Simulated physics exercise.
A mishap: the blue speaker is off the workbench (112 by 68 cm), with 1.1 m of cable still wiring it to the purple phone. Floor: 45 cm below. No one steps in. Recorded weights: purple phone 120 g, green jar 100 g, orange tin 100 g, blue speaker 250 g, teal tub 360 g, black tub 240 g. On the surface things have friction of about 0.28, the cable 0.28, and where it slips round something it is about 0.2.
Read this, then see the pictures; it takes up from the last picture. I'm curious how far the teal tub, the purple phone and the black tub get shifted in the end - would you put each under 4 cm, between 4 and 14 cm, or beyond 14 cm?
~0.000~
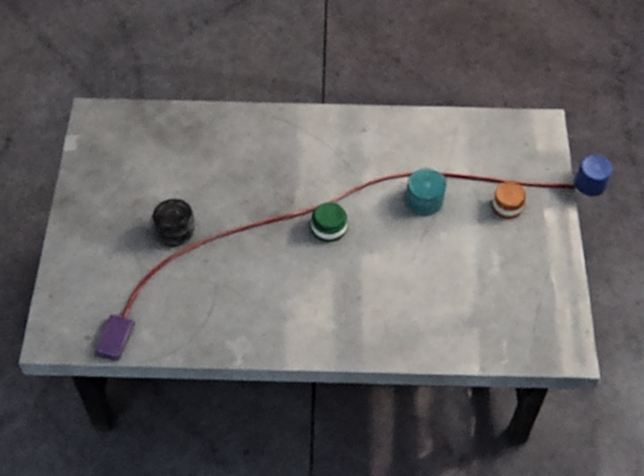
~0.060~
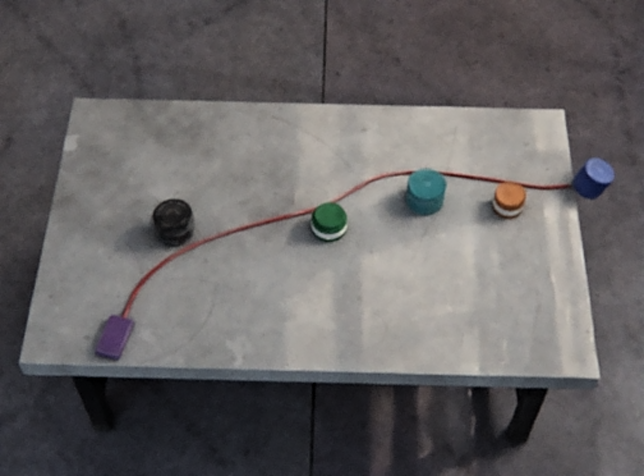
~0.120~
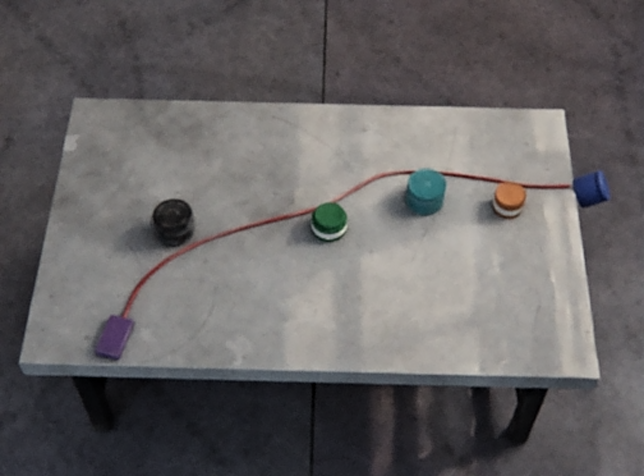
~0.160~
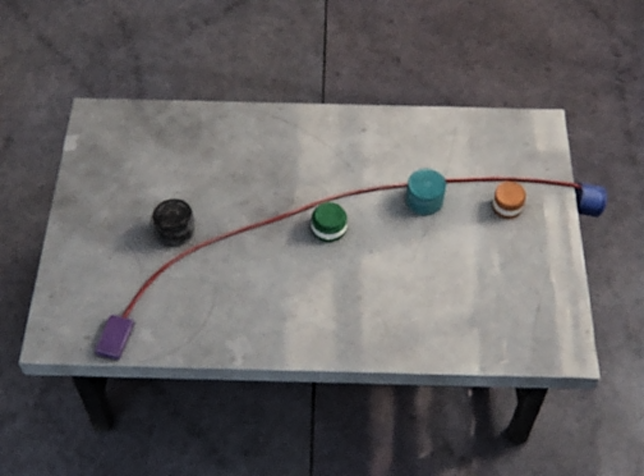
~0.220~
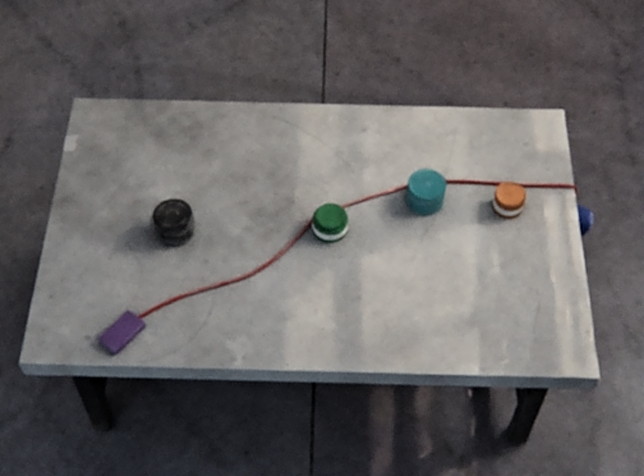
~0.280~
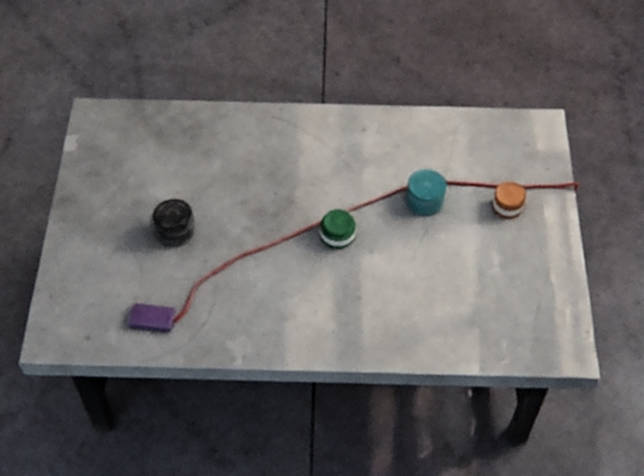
Result: You'll see the teal tub move next to nothing. You'll see the purple phone move a great deal. You'll see the black tub move next to nothing.
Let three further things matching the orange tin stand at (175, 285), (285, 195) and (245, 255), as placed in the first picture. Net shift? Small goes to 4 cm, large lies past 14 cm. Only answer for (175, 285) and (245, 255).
The first would move a fair bit, and the second would move just a bit.
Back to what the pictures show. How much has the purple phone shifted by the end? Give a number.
Net shift for the purple phone is 60 cm.
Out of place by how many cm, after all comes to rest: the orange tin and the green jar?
The orange tin ends up 0 cm from where it began, and the green jar 6 cm.
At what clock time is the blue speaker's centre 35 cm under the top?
Around 0.46 seconds on the clock.
At 0.5 s, the cable's tail end at (285, 242); purple phone 35 cm off its start, blue speaker over the edge, green jar 5 cm off its start.
At 0.7 s, the cable's tail end at (340, 196); purple phone 53 cm off its start, blue speaker over the edge, green jar 6 cm off its start.
At 1.0 s, the cable's tail end at (352, 191); purple phone 55 cm off its start at (343, 203), blue speaker over the edge, green jar 6 cm off its start at (357, 224).
At 1.2 s, the cable's tail end at (352, 191); purple phone 55 cm off its start, blue speaker over the edge, green jar 6 cm off its start.
At 2.4 s, the cable's tail end at (352, 191); purple phone 55 cm off its start at (343, 203), teal tub 0 cm off its start at (427, 184), black tub 0 cm off its start at (172, 214), blue speaker over the edge.
